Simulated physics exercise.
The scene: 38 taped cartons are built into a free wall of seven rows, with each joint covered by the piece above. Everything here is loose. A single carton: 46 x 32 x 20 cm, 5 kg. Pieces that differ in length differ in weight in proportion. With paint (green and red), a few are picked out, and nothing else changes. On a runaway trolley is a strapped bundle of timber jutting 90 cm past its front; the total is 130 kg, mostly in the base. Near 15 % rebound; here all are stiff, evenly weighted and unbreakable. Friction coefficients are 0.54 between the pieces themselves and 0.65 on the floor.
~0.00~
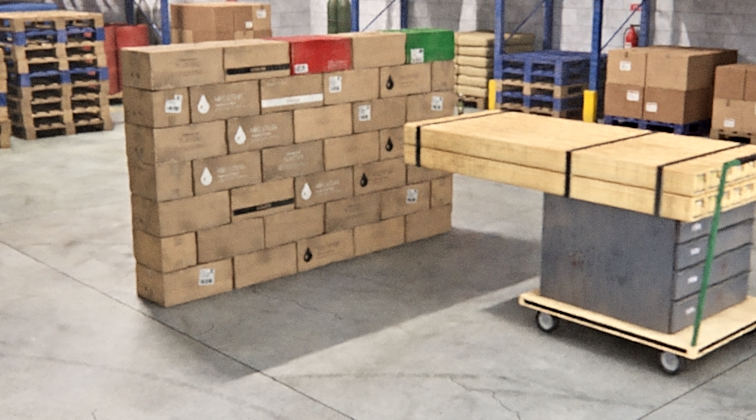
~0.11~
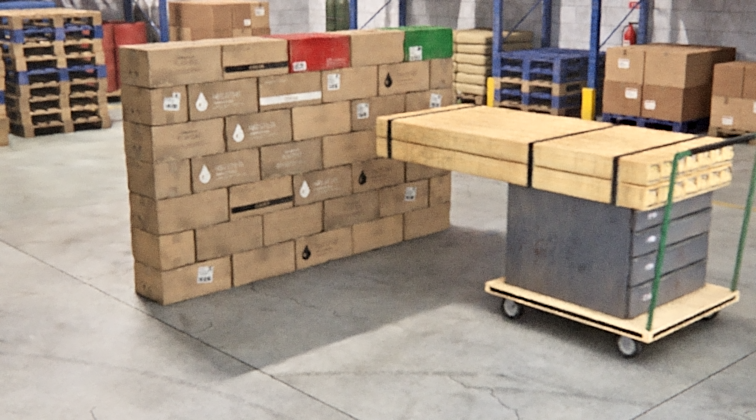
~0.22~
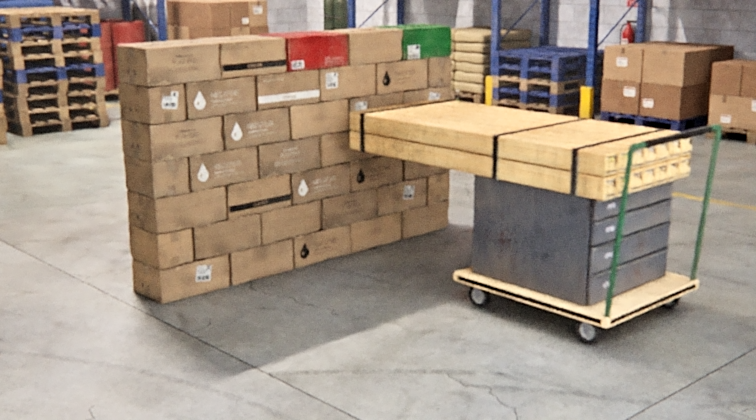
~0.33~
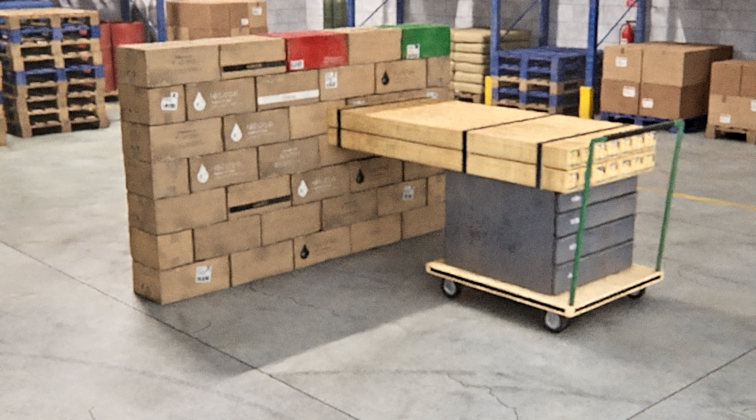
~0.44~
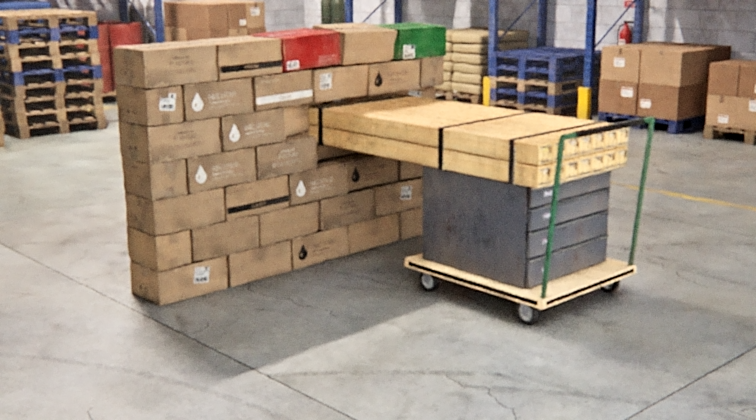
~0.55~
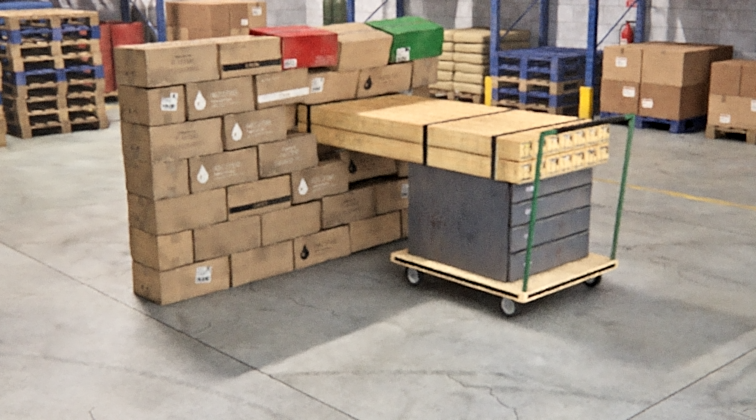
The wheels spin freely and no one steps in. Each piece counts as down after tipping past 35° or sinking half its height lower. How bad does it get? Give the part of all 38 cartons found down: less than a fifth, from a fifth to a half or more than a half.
Down in the end: One fifth to one half.
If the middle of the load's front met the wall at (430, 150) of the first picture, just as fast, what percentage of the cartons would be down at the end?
Changed setup: 50 per cent.
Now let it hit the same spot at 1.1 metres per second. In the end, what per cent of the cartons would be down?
About 0%.
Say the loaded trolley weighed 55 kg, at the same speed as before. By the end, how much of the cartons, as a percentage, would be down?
I'd put it near 40 in a hundred.
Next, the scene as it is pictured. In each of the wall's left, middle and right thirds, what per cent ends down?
Left 0, middle 20, right 80 per cent.
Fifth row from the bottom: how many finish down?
3, all told.
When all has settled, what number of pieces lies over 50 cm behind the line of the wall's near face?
Around 16 of them.
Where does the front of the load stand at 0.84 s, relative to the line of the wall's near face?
It has gone roughly 60 centimetres beyond.
By 0.84 s, load 62 cm past the wall's line, still rolling; 5 of the 38 cartons down; green carton tilted 21°; red carton moved 24 cm.
By 1.34 s, load 99 cm past the wall's line, still rolling; 13 of the 38 cartons down; green carton on its side; red carton tilted 4°.
When it is over (3.0 s), load 99 cm past the wall's line, stopped; 13 of the 38 cartons down; green carton on its side; red carton tilted 11°. That is 34 per cent. In pixels of the last frame, middles, green carton near (471, 173), red carton near (262, 52).
